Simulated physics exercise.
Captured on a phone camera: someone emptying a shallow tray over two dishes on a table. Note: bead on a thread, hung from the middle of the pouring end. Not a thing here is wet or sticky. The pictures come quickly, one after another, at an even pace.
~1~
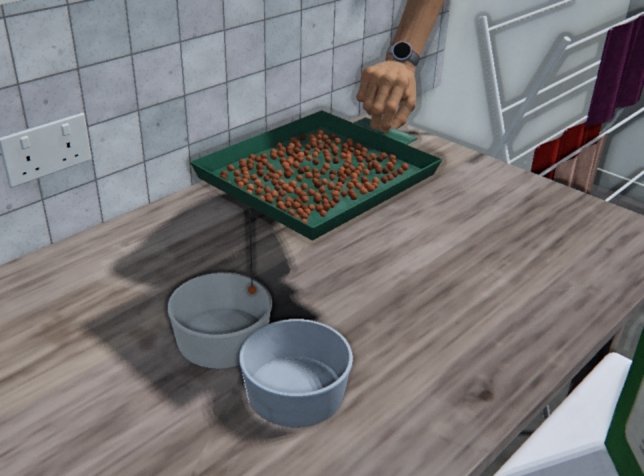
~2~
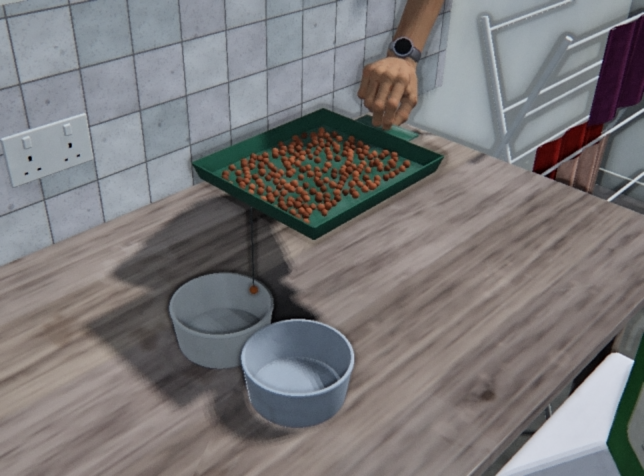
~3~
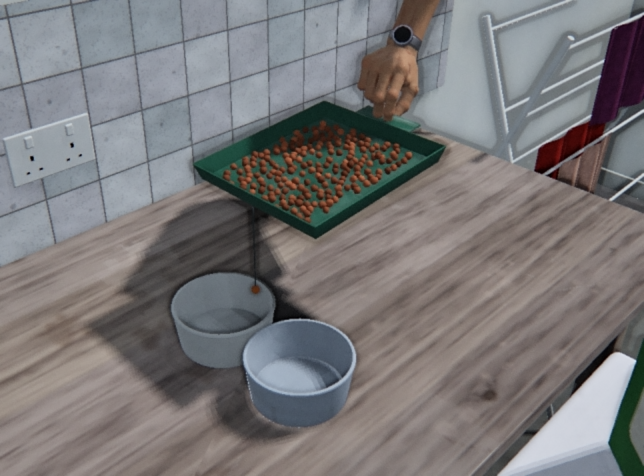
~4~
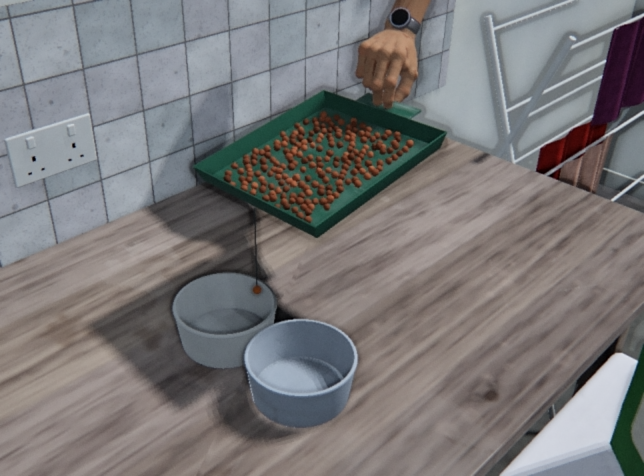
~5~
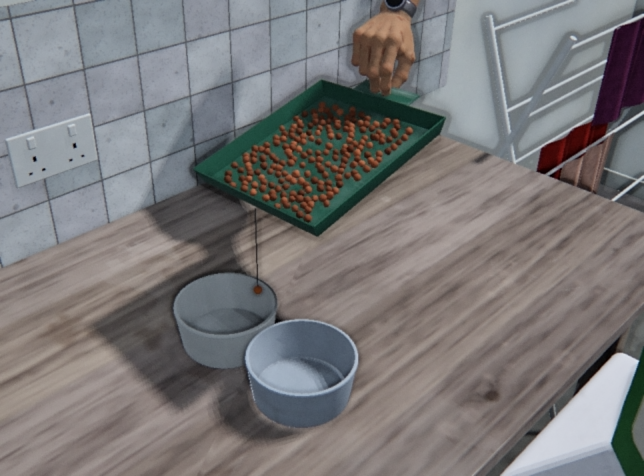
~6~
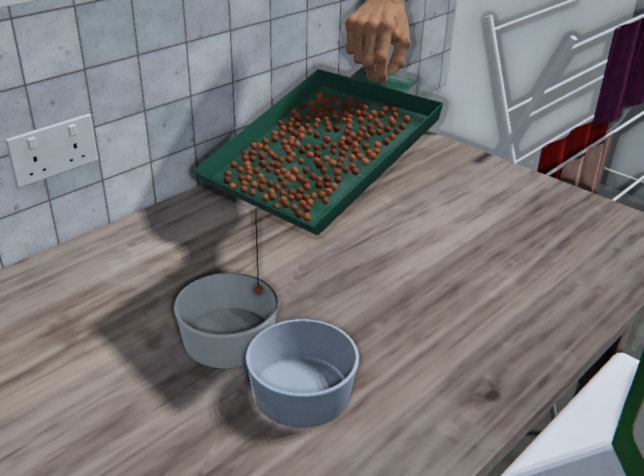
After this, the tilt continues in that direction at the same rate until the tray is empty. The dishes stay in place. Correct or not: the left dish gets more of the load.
Correct.
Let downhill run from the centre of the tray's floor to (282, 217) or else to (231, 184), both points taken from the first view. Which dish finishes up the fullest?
Case one: The dish to the right. Case two: The dish to the left.
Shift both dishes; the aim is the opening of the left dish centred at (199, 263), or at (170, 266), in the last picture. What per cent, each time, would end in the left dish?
Trial 1 near 40 percent, trial 2 near 40 percent.
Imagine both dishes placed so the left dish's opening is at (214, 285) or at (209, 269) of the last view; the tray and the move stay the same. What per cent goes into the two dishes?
In turn about 70 and about 50 percent.
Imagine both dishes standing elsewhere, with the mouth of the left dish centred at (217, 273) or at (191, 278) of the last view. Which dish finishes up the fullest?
Try 1: The dish at left. Try 2: The dish at left.
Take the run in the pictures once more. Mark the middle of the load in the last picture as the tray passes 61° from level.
The load is centred around (252, 169).
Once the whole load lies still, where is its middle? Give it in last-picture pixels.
I'd place the middle at about (207, 335).
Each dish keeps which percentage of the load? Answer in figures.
Roughly 60 in a hundred end in the left dish and roughly 0 in a hundred in the right dish.
Just after the last frame, tray tipped steeply; every one on the tray.
A moment on, tray tipped right over; almost all on the tray; just a few in the left dish; just a few outside both; just a few in the air.
Further on, tray tipped past a quarter turn; just a few in the right dish; roughly two thirds in the left dish; roughly a third outside both.
When it is over, tray tipped past a quarter turn; just a few in the right dish; roughly two thirds in the left dish; roughly a third outside both.
